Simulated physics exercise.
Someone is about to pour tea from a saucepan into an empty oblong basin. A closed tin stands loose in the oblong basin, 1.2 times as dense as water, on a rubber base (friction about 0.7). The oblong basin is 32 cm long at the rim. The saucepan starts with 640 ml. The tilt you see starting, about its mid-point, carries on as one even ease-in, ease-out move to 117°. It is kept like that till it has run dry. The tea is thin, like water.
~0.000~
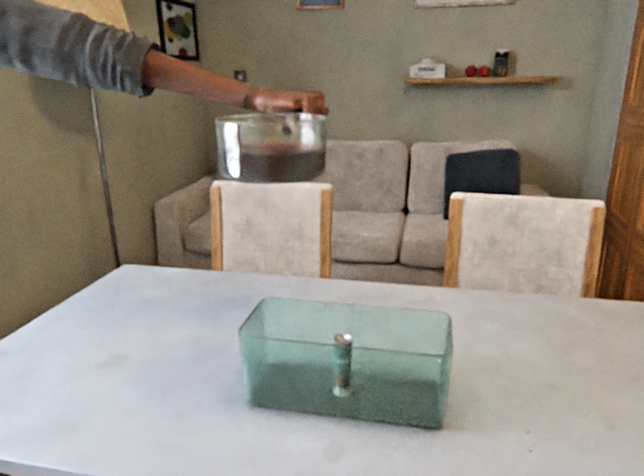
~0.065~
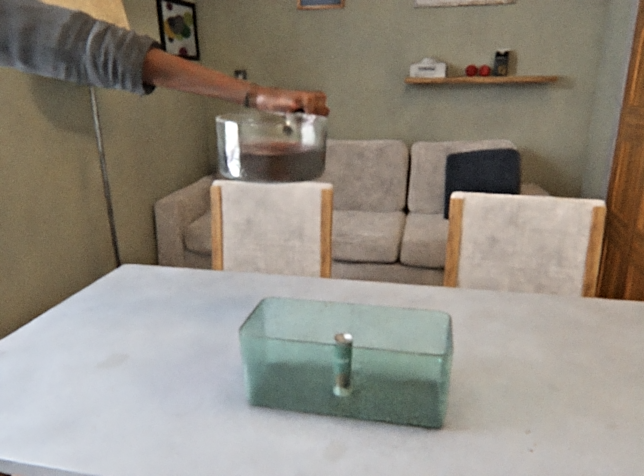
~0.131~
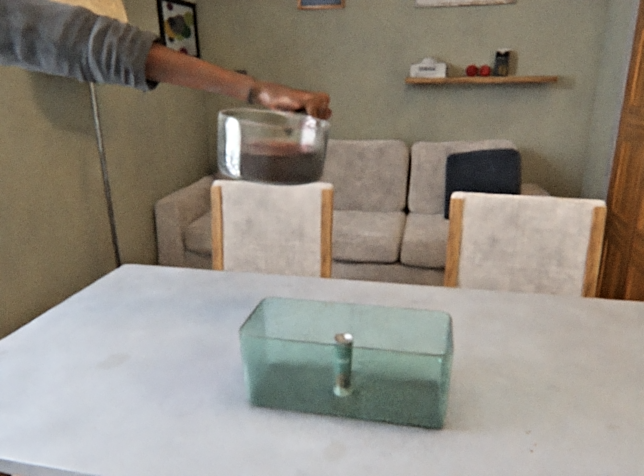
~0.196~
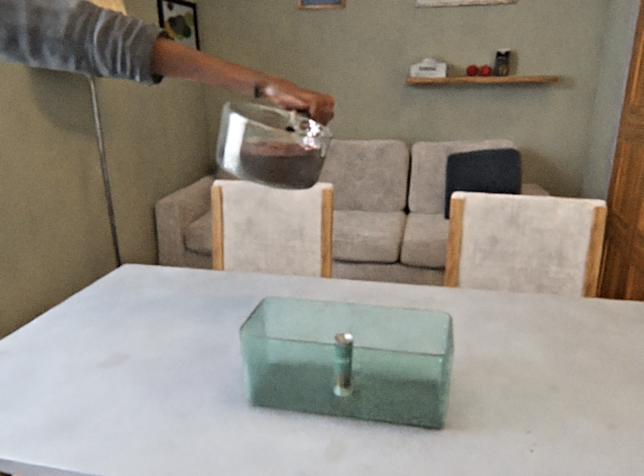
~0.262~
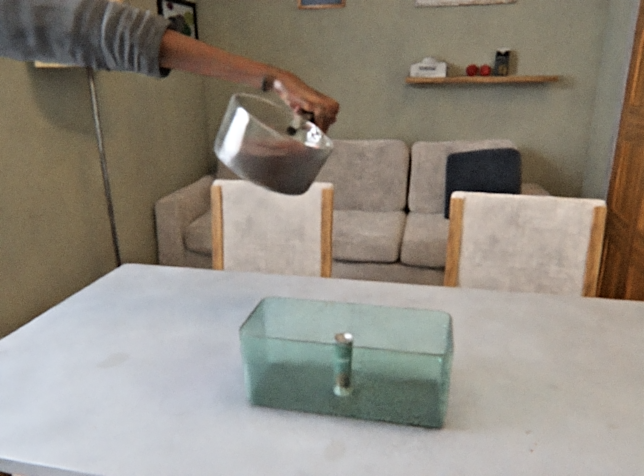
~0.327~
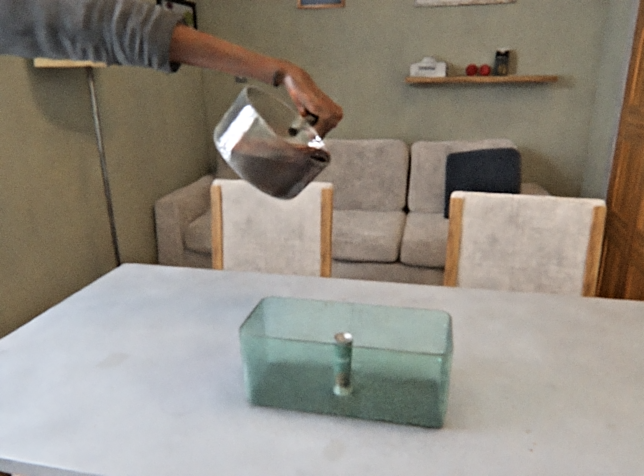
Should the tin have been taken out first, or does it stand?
It goes over.
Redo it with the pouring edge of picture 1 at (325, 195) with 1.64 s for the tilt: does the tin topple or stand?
Then it stays up.
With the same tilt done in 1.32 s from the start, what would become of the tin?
Then it stays up.
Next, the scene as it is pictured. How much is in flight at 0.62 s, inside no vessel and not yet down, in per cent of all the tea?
Some 64 per cent.
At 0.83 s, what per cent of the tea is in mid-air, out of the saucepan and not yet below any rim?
Some 18 per cent.
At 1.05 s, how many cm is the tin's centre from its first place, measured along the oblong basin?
About 2 cm.
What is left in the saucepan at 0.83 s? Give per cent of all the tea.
Some 3 per cent.
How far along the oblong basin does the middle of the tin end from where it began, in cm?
Some 6.5 cm.
By 0.62 s the tilt is 104° and 25 per cent is still to pour; the tin stands where it began.
By 0.83 s the tilt is 117° and 3 per cent is still to pour; the tin stands where it began.
By 1.05 s the tilt is 117° and 0 per cent is still to pour; the tin leans 21°.
By 1.29 s the tilt is 117° and 0 per cent is still to pour; the tin lies on its side.
At rest the tin lies on its side.
